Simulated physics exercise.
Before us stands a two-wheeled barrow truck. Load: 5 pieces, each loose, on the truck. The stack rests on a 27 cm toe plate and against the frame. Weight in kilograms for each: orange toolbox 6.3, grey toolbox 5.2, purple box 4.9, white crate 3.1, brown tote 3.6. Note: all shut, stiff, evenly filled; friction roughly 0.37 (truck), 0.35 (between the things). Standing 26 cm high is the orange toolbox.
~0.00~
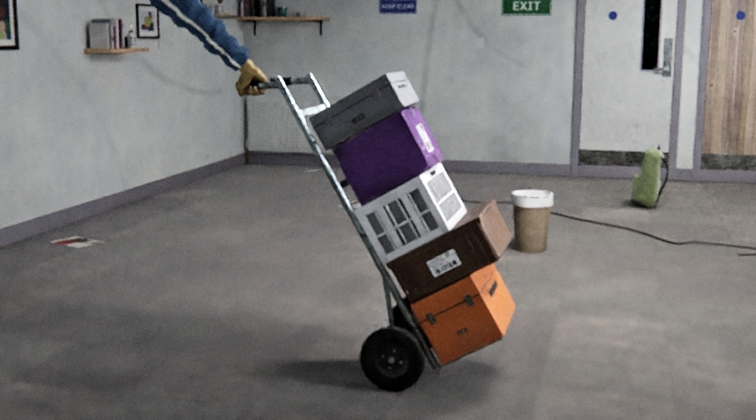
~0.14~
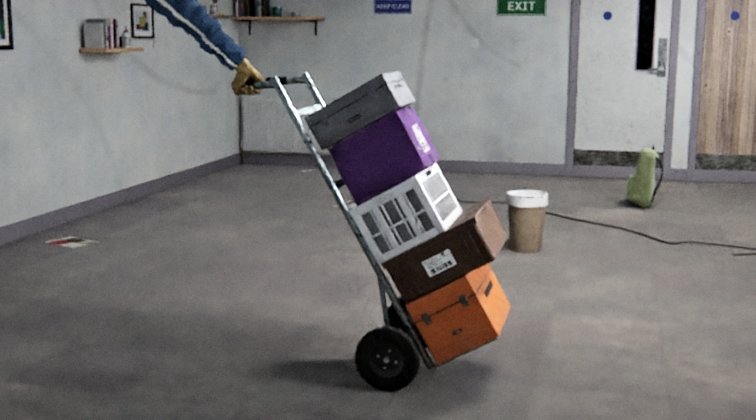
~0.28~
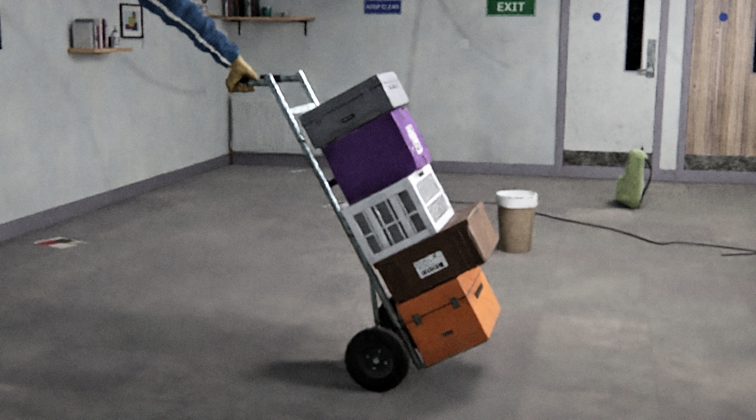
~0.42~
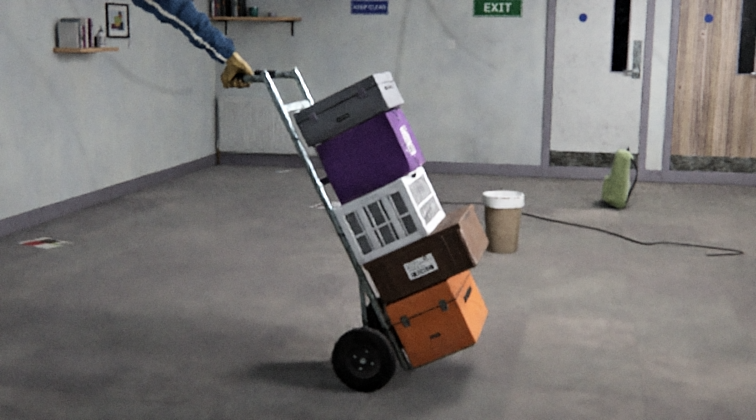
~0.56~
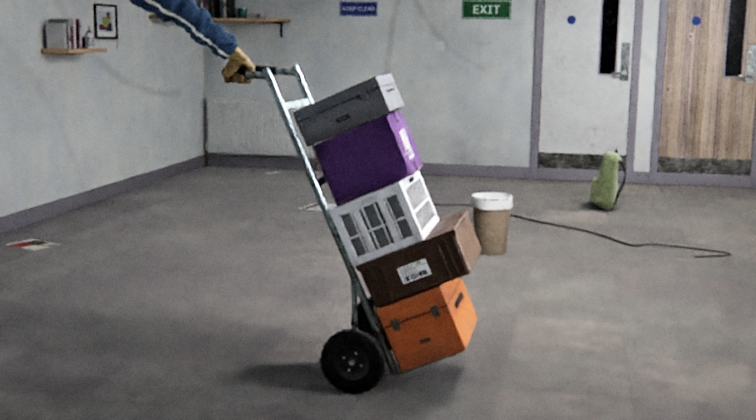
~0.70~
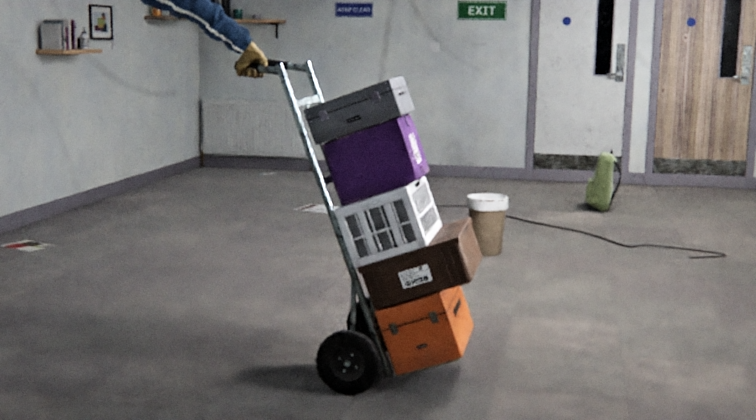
The video shows a gloved hand holding a tilted hand truck stacked with five containers, orange at the bottom and grey on top, as the view shifts slightly and the truck gradually tilts closer to upright.
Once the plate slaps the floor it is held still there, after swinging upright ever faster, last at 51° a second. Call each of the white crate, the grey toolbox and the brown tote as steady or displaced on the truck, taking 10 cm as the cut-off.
White crate: Displaced. Grey toolbox: Displaced. Brown tote: Displaced.
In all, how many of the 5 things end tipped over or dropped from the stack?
All told, 5.
Around 1.80 s, truck upright; grey toolbox tipped 12° against what carries it near (497, 128); white crate tipped 12° against what carries it near (463, 236); brown tote tipped 12° against what carries it near (468, 291).
Around 2.40 s, truck upright; grey toolbox and purple box now dropped from the stack; white crate tipped 33° against what carries it near (516, 248); brown tote tipped 33° against what carries it near (500, 300).
Around 2.70 s, truck upright; white crate and brown tote now dropped from the stack; orange toolbox tipped 71° against what carries it.
Around 3.00 s, truck upright; orange toolbox on its side.
Finally (3.7 s), dropped from the stack, grey toolbox, purple box, white crate and brown tote; on their side or leaning hard on the truck, orange toolbox. In the last view, white crate near (666, 352).
